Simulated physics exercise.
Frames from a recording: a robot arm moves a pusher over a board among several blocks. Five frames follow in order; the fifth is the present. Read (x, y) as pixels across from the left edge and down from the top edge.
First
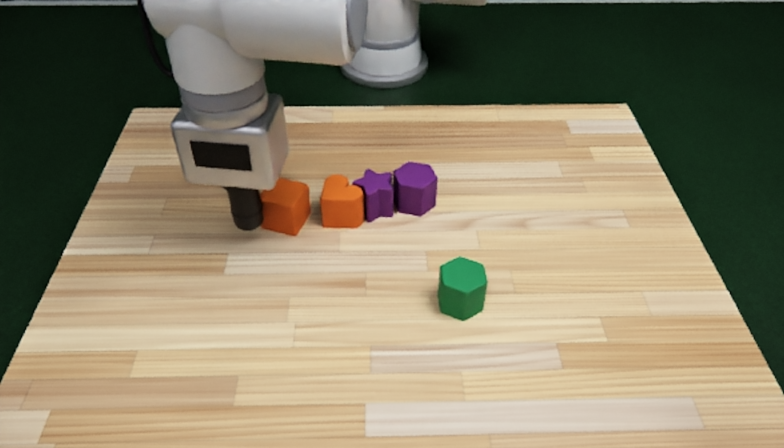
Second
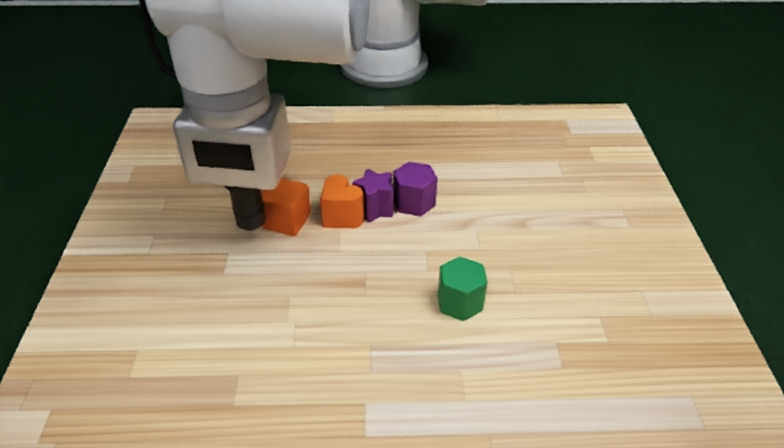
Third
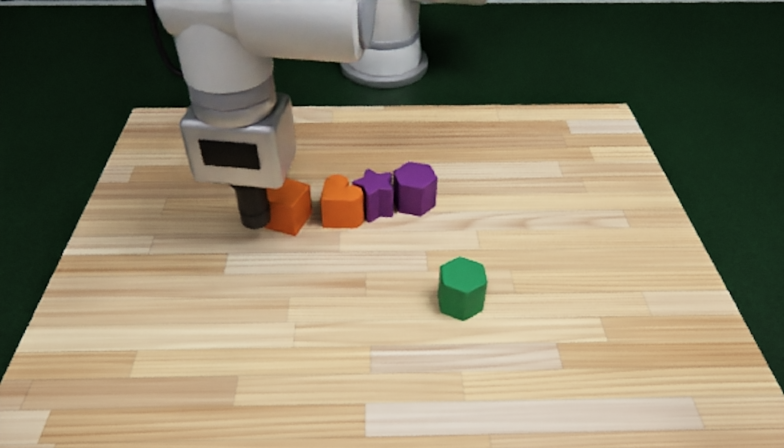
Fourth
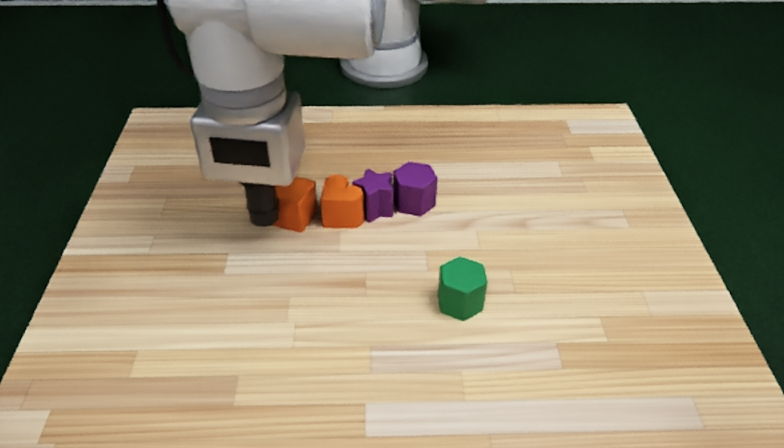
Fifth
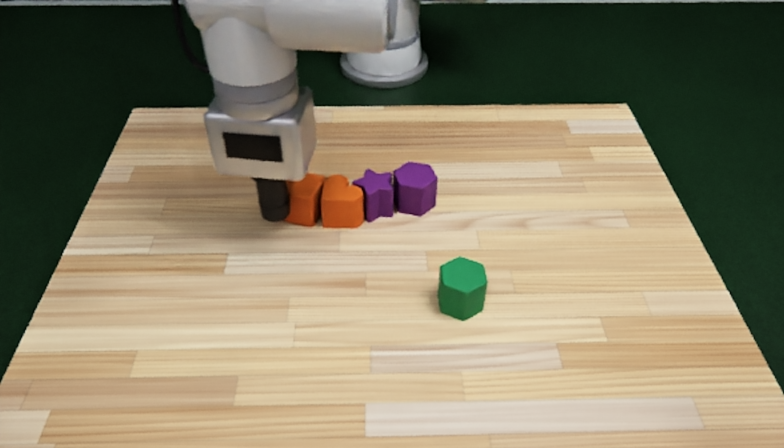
The clip opens on a robot arm holding a dark pusher beside an orange block, left of an orange heart, a purple star and a purple six-sided block, with a green block nearer the viewer. The arm barely shifts at first, then pushes the orange block a short way right, closing the gap to the heart.
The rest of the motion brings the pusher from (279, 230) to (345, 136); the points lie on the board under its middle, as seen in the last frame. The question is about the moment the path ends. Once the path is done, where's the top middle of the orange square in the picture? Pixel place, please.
By then it is at (349, 148).
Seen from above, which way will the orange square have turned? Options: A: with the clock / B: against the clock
Answer: A.
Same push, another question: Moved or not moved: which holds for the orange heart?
From what I can tell, it will keep its place.
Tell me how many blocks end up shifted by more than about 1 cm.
That's one.
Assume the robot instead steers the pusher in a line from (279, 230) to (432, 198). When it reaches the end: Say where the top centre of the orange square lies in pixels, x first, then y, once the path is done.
The middle of its upper face will lie at (319, 170).
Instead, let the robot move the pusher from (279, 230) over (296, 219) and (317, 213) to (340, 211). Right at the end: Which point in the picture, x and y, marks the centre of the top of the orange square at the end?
Somewhere near (328, 162).
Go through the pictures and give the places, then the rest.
The first picture shows pusher's lower end (249, 222); orange square (283, 191); orange heart (340, 188).
The second picture shows pusher (251, 222); blocks still.
The third picture shows pusher (256, 221); blocks still.
The fourth picture shows pusher (265, 218); orange square (290, 188).
The fifth picture shows pusher (276, 213); orange square (300, 183); orange heart (340, 188).
The first path, step by step. One third of the way, pusher (302, 178); orange square (332, 158), turned 45° clockwise.
Two thirds of the way, pusher (325, 147); orange square (349, 148), turned 90° clockwise.
At the end, pusher (344, 120); orange square (349, 148), turned 90° clockwise; orange heart still.
